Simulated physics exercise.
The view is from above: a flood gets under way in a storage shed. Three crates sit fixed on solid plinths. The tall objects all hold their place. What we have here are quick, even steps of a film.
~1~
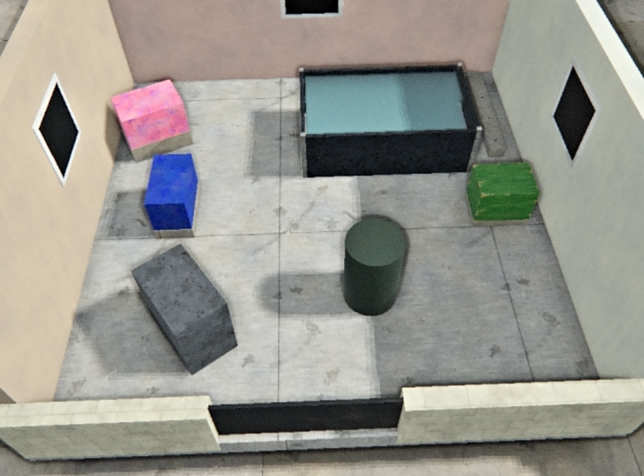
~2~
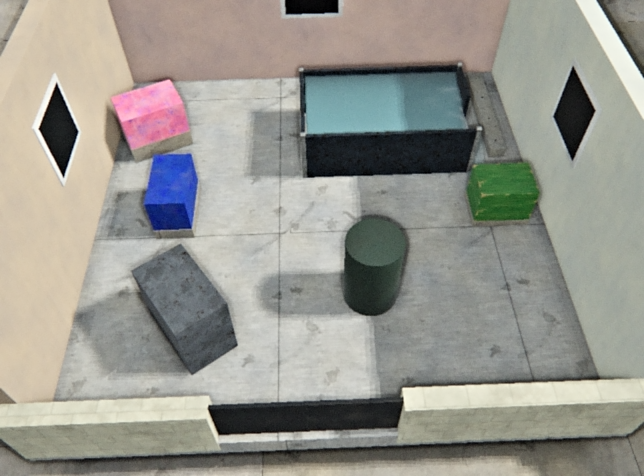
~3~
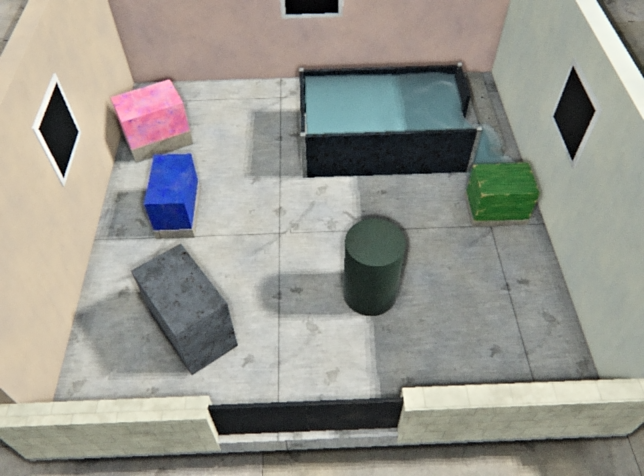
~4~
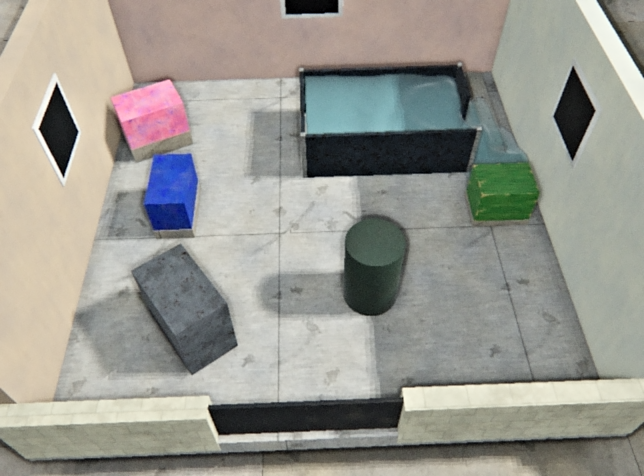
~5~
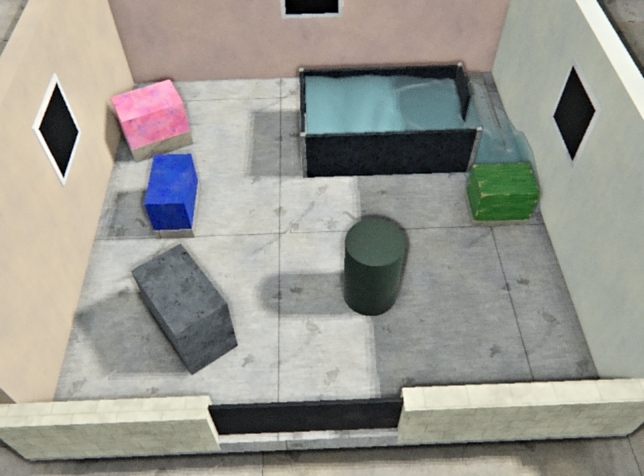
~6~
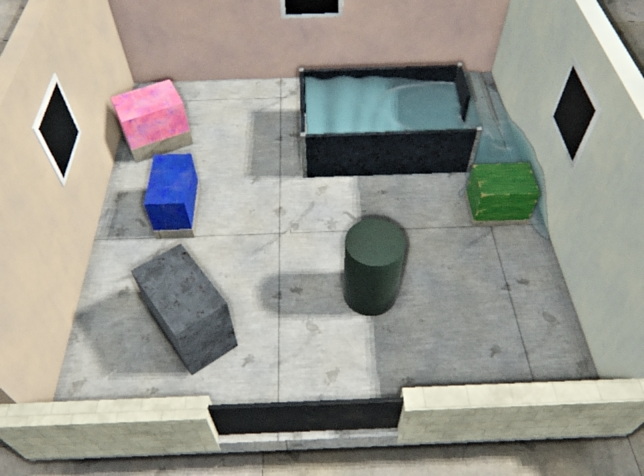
Water pours from the right side of a dark, open tank at the back of a walled storage shed, seen from above by a still camera. Pink and blue blocks sit at left, a grey block and dark green cylinder stand nearer the front, and a green block rests at right. The water spreads behind the green block and along the right wall, while ripples cross the tank.
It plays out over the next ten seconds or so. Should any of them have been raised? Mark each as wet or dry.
Pink crate: Dry; blue crate: Dry; green crate: Wet.
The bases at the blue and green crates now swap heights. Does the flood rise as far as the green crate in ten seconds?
Verdict on the green crate: It gets flooded.
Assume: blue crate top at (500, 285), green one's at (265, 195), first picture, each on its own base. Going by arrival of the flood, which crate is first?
Blue-painted one.
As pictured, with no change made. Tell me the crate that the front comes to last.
The answer here is the one in pink.
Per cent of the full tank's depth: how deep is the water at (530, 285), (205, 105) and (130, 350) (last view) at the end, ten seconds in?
Estimated readings in sequence: 2, 16, 12 percent.
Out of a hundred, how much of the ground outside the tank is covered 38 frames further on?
About 85 percent.
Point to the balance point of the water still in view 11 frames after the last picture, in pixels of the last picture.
I'd say around (420, 149).
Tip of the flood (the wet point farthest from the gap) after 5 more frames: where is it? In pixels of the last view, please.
At roughly (587, 362).
A moment on, water covers 15 % of the floor; the pink crate not reached, the blue crate not reached, the green crate water round its plinth.
Next, water covers 25 % of the floor; the pink crate not reached, the blue crate not reached, the green crate water round its plinth.
Then, water covers 55 % of the floor; the pink crate not reached, the blue crate water round its plinth, the green crate water round its plinth.
Later, water covers 85 % of the floor; the pink crate water round its plinth, the blue crate water round its plinth, the green crate water round its plinth.
In the end, water covers 95 % of the floor; the pink crate stayed above the water, the blue crate stayed above the water, the green crate was topped.
